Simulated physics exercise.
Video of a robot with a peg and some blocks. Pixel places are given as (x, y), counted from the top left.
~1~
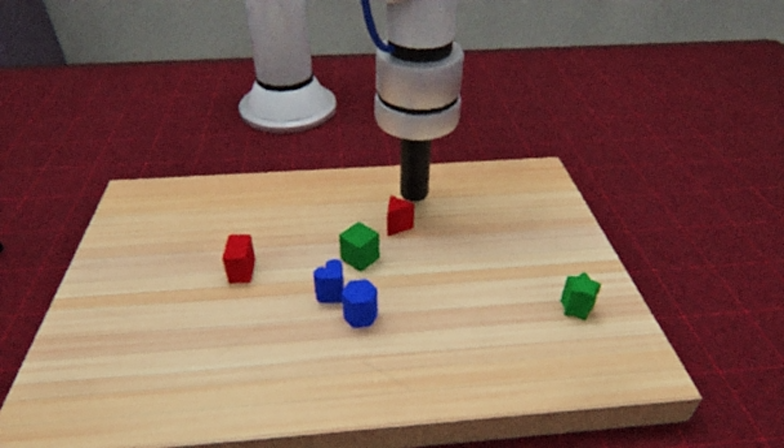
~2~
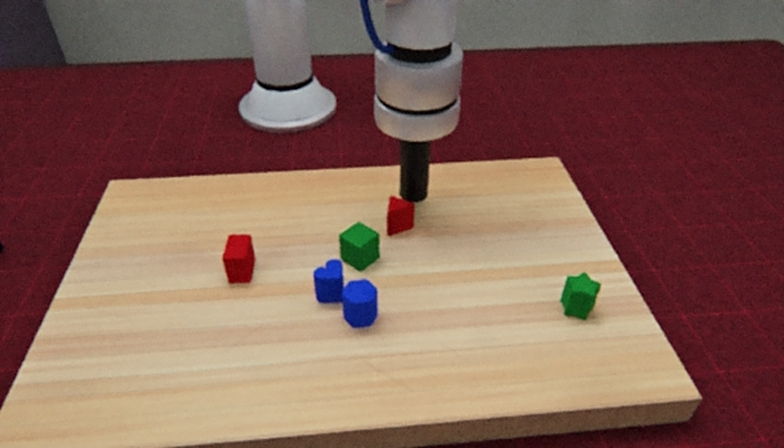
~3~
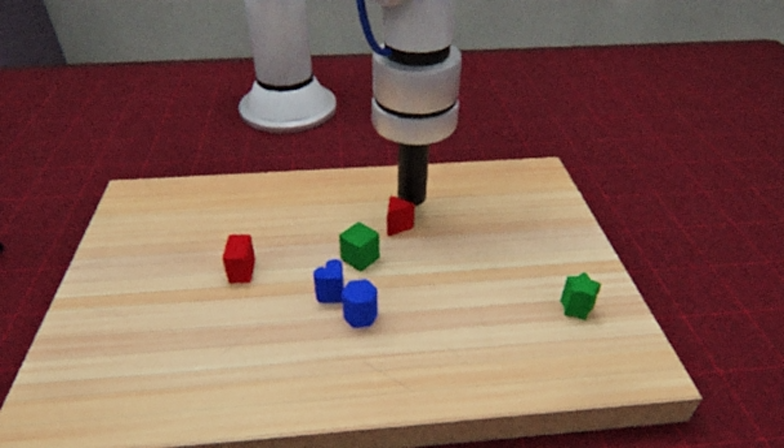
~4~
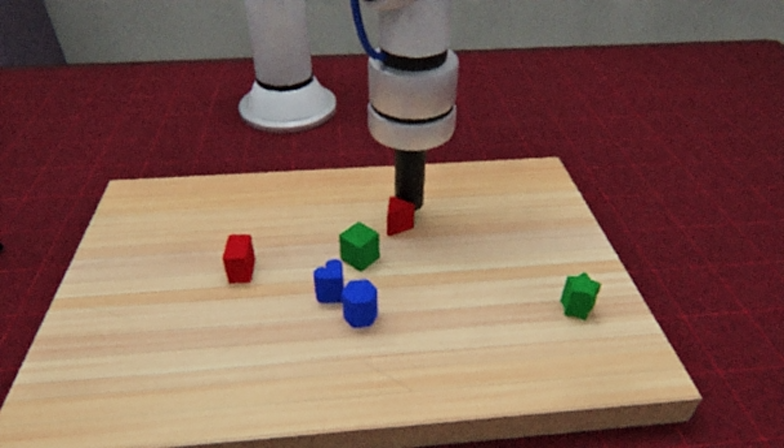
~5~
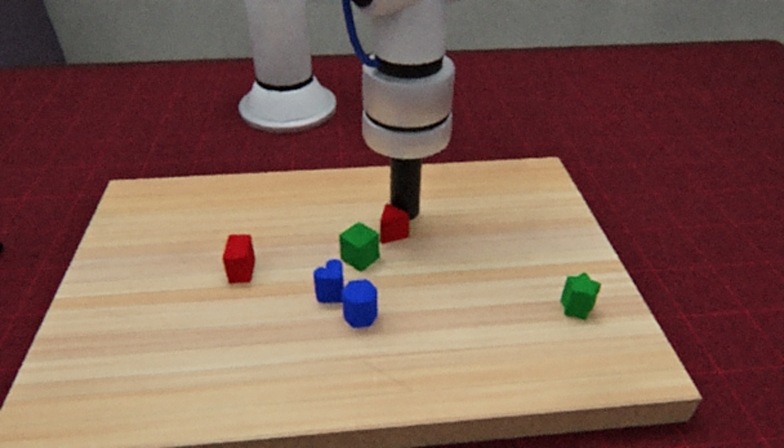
On a wooden board with red, green and blue blocks, a robot arm's black peg moved slightly toward the viewer and nudged the red triangle a little to the left, closer to a green block.
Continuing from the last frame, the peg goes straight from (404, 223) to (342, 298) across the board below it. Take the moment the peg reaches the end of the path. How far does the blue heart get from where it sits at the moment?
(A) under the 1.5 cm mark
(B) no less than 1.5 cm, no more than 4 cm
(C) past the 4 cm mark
My pick is B.
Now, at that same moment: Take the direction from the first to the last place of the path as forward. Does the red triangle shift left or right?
It is displaced to the left.
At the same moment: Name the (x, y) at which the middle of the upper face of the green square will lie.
Just about (316, 256).
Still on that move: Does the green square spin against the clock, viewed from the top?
No, I don't think so.
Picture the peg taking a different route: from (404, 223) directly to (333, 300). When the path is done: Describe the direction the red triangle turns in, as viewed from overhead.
From above, the red triangle will be seen to turn anti-clockwise.
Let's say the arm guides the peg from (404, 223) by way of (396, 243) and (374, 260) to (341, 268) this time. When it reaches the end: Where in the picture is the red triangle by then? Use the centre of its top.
The middle of its top is at (363, 258).
What follows on the original path. One third of the way, peg (385, 234); green square (352, 241), turned 40° clockwise; red triangle (376, 238), turned 15° anticlockwise.
Two thirds of the way, peg (364, 259); blue heart (323, 277), turned 25° anticlockwise; green square (328, 254), turned 60° clockwise; red triangle (367, 264), turned 50° anticlockwise.
At the end, peg (342, 286); blue heart (313, 284), turned 35° anticlockwise; green square (316, 256), turned 70° clockwise; blue six-sided block (360, 297), turned 20° clockwise; red triangle (371, 278), turned 90° anticlockwise.
